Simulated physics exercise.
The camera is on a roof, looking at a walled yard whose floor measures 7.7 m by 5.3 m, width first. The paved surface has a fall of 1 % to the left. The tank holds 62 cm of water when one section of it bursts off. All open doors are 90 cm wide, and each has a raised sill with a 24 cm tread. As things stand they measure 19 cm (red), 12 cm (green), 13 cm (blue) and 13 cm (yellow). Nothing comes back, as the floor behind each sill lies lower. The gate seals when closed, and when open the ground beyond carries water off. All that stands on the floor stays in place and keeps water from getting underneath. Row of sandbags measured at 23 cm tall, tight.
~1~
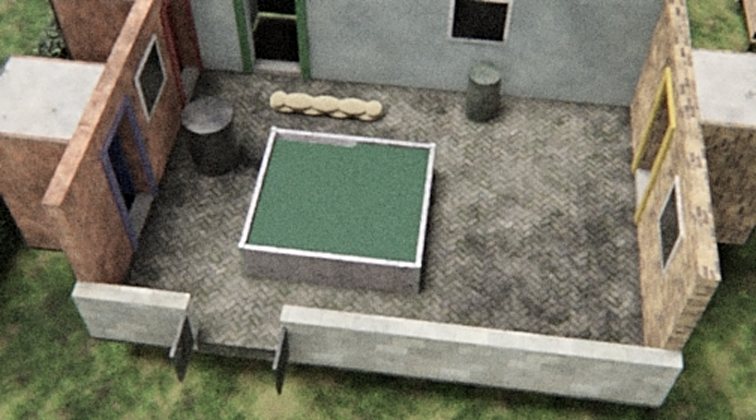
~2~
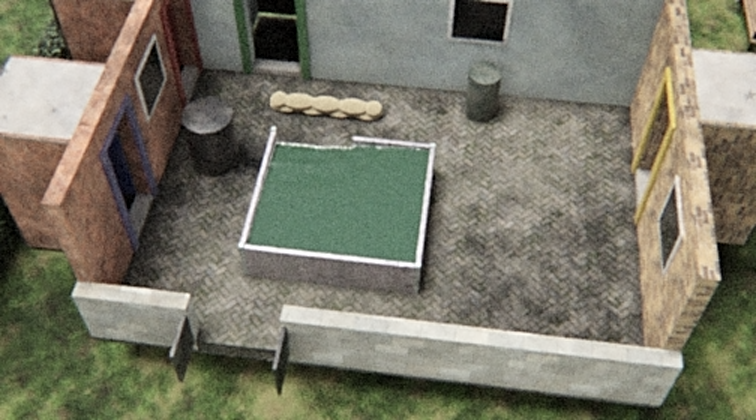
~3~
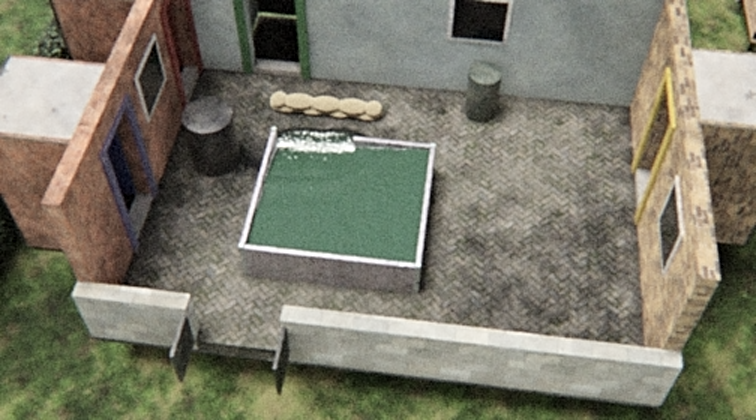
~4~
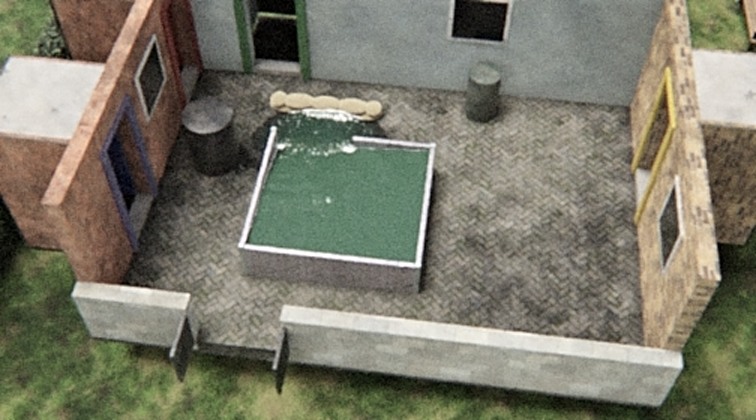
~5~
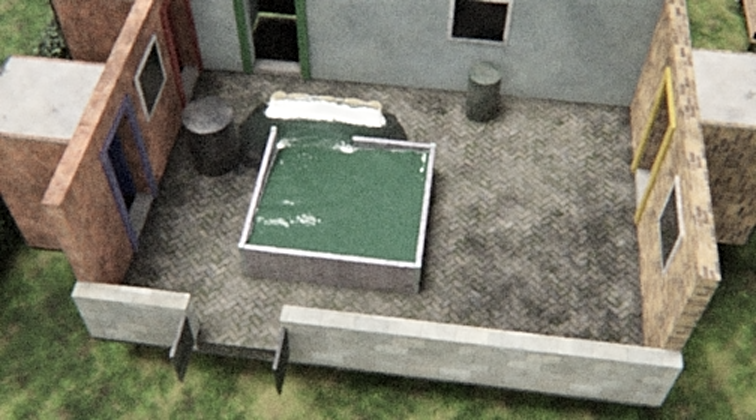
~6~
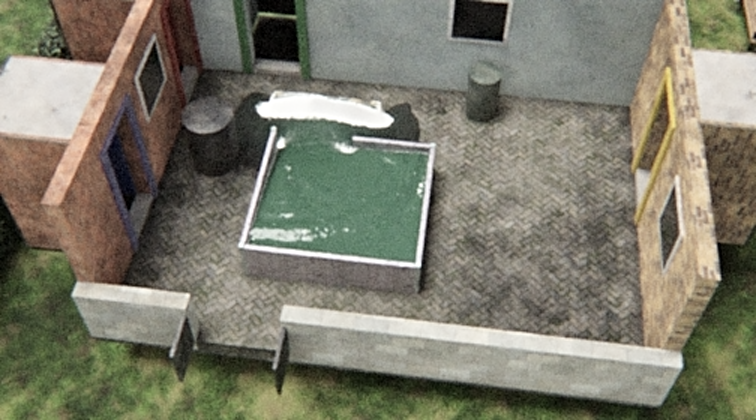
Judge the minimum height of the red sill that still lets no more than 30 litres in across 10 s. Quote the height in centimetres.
My estimate is 27 cm.
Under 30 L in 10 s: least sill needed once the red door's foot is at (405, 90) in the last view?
8.5 cm.
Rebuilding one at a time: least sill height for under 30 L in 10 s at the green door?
Green door, minimum about 14.5 cm.
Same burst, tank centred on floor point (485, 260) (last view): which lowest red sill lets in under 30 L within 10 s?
About 25 cm.
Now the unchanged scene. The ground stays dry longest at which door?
That would be the yellow door.
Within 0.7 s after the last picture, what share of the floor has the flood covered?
Close to 25 per cent of it is wet.
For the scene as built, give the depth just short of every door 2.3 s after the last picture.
Depths in cm - red: 30, green: 16, blue: 3, yellow: 0.
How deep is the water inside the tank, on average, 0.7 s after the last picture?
The average depth is some 47 cm.
Then, 0.7 s after the last picture water covers 25 % of the floor, deepest (49 cm) near (320, 118); 16 cm at the red door, 0 litres in over its 19 cm sill.
Then, 2.3 s after the last picture water covers 50 % of the floor, deepest (36 cm) near (310, 117); 30 cm at the red door, 74 litres in over its 19 cm sill.
Then, 9.3 s after the last picture water covers 95 % of the floor, deepest (16 cm) near (183, 120); 15 cm at the red door, 147 litres in over its 19 cm sill.
At the red door as built, the water peaked near 35 cm, 1.7 s after the last picture.
Run again over the same 10 s with other heights there, 54 litres in over 24 cm, 6 litres over 32 cm. The limit of 30 litres is kept from about 27 cm up.
